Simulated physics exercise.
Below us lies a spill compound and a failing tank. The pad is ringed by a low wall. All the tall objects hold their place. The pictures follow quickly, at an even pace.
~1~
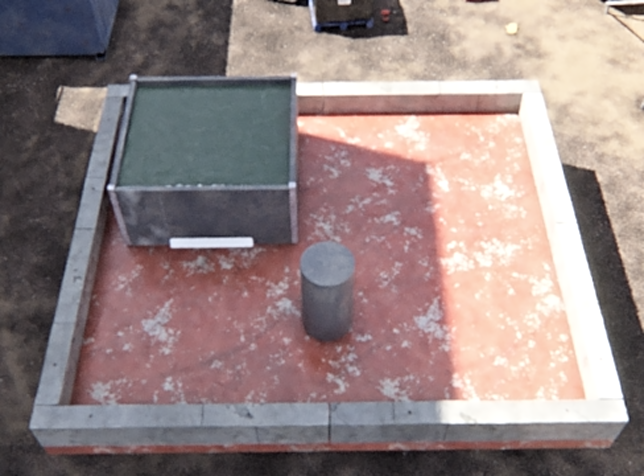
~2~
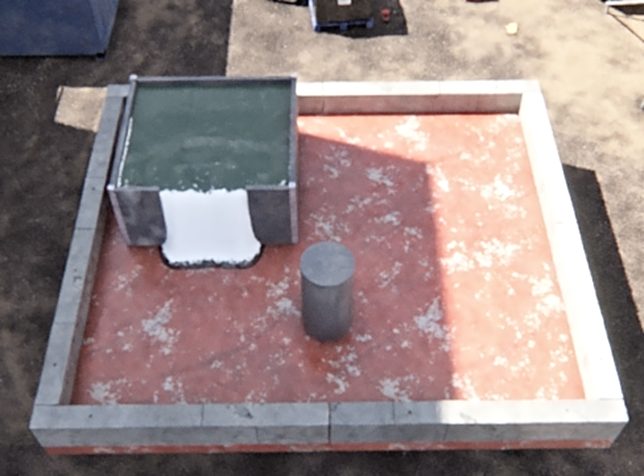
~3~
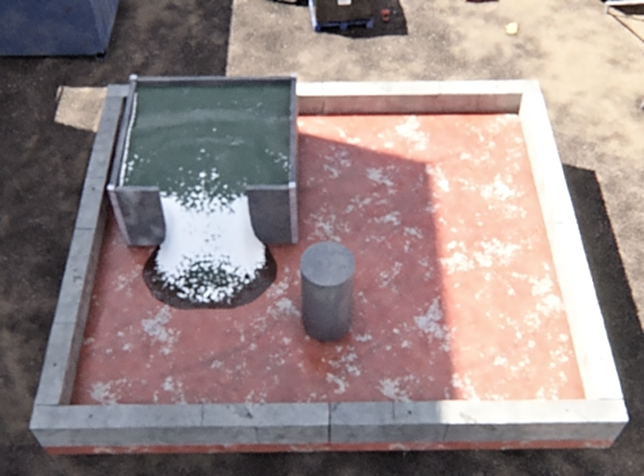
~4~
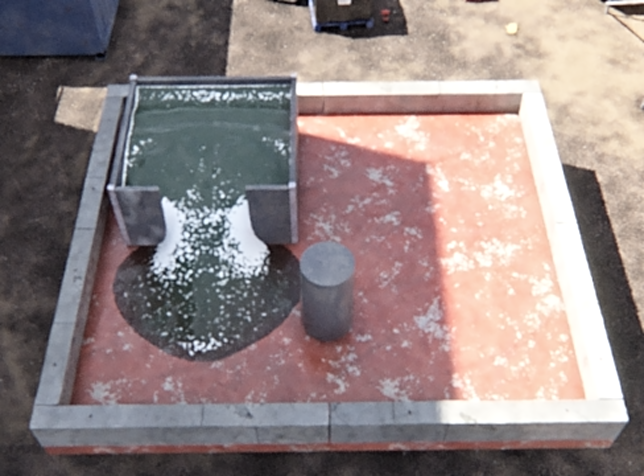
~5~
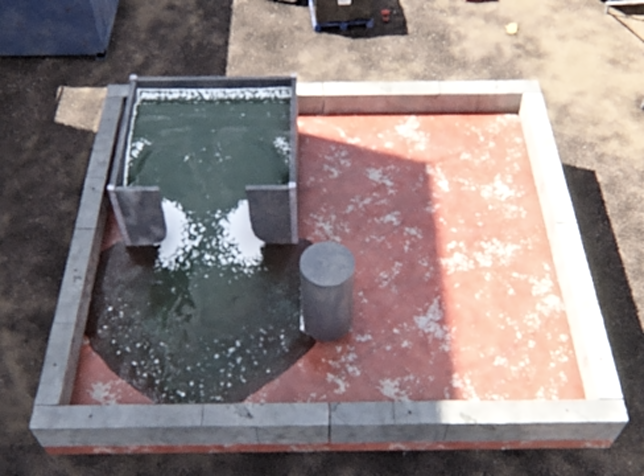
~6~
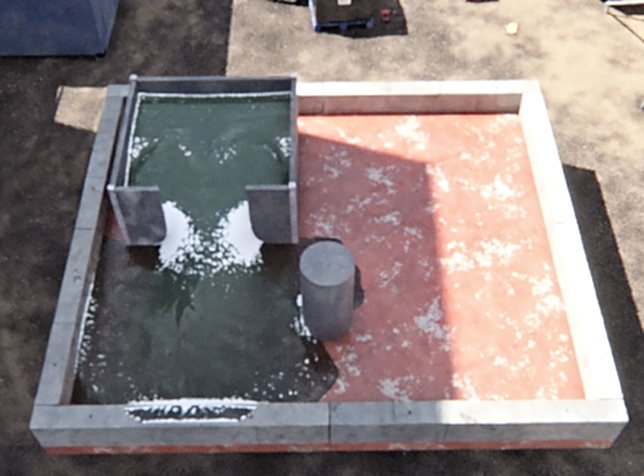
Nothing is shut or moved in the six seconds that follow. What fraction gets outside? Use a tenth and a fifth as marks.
It loses less than a tenth.
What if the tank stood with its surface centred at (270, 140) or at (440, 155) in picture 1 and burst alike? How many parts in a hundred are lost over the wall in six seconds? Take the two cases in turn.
About 6 and 8 per cent.
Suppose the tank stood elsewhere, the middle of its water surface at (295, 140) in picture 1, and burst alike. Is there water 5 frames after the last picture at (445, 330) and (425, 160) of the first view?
In that order: Under water, not flooded.
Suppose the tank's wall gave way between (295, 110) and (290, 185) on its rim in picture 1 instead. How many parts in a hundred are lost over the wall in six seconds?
Close to 4 %.
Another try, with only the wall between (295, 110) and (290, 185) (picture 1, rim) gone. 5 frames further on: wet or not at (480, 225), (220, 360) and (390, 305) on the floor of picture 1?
In that order: Under water, dry, awash.
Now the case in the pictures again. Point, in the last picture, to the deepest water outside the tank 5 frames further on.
I would point to (69, 418).
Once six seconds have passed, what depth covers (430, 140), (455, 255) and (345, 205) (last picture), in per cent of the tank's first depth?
Roughly 16, 10 and 4 per cent, in turn.
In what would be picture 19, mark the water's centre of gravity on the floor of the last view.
At about (235, 267).
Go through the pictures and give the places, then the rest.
In the first picture, the open tank at (209, 135) is whole and still.
In the second picture, water pours out at (209, 221) and has run to (255, 255).
In the third picture, the front is at (231, 302), out from the gap at (209, 224).
In the fourth picture, the front is at (216, 354), out from the gap at (209, 224).
In the fifth picture, water pours out at (209, 225) and has run to a hidden place.
In the sixth picture, water pours out at (209, 225) and has run to a hidden place.
A moment on, water covers 30 % of the floor; the low wall has let 0 % over.
Next, water covers 35 % of the floor; the low wall has let 1 % over.
Then, water covers 55 % of the floor; the low wall has let 6 % over.
Later, water covers 70 % of the floor; the low wall has let 6 % over.
In the end, water covers 85 % of the floor; the low wall has let 6 % over.
